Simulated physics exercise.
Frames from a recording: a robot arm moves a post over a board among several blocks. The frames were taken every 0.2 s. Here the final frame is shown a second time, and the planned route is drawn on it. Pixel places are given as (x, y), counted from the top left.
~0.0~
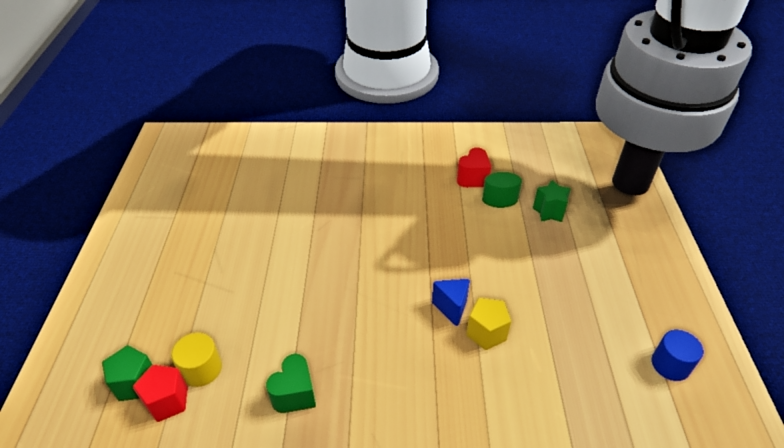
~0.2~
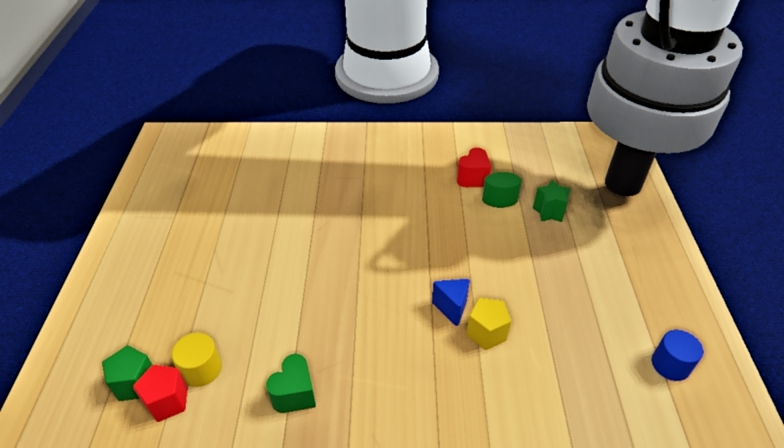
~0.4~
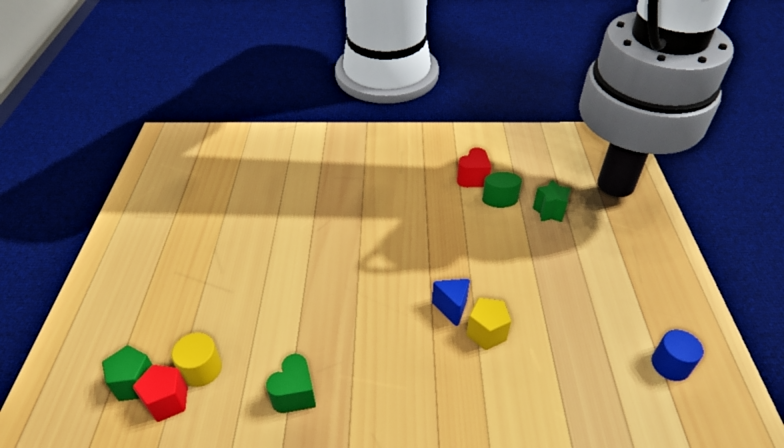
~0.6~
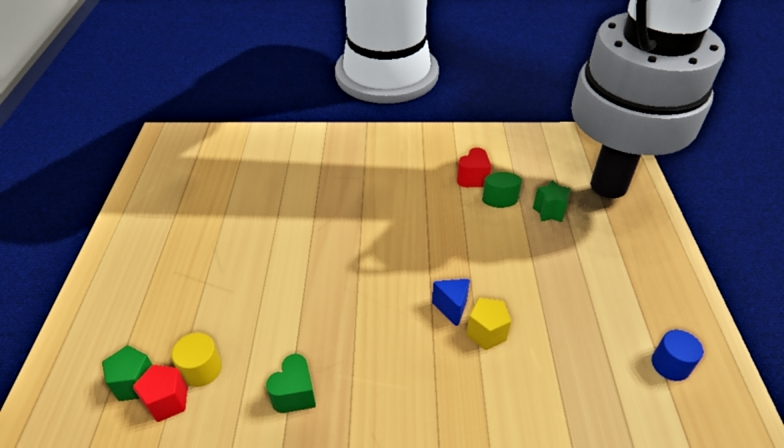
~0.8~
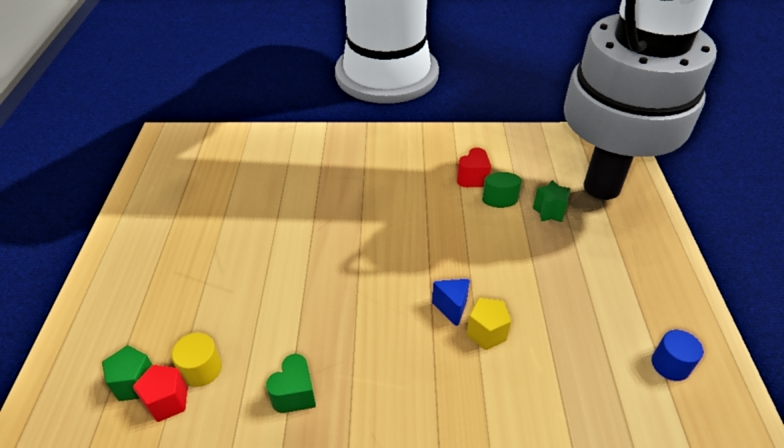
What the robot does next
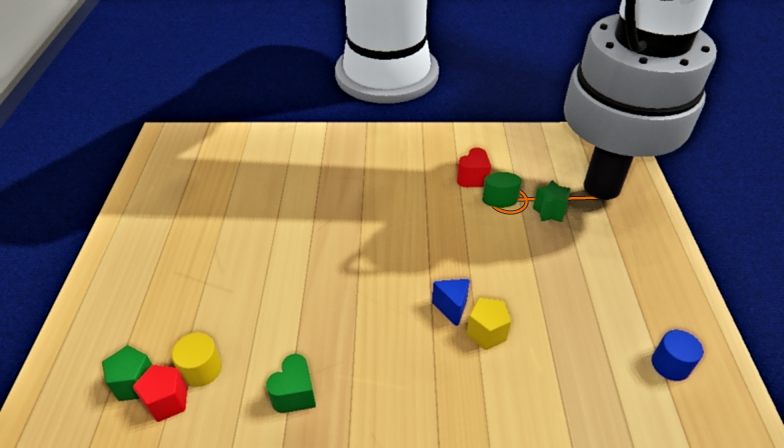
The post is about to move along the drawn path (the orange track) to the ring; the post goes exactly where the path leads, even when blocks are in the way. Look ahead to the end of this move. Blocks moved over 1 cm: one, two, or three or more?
Two blocks shift.
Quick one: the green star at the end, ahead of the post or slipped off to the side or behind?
When the path ends, it will lie beside or behind the post.
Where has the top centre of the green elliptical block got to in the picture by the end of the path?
My prediction: (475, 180).
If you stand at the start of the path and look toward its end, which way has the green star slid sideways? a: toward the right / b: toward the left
b.
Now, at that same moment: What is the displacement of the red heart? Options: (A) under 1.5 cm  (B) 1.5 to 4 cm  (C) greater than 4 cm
I'll go with A - under 1.5 cm.
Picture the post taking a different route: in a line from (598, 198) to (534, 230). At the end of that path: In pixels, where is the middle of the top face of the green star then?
So, by the moment the path ends, you'll find the top centre of the green star at (508, 199).
The line goes in a line from (598, 198) to (508, 200).
What follows on the original path. Halfway along, post at (556, 189); green star at (546, 196).
At the end, post at (510, 190); red heart unmoved; green elliptical block at (475, 180); green star at (536, 200), turned 50° anticlockwise.
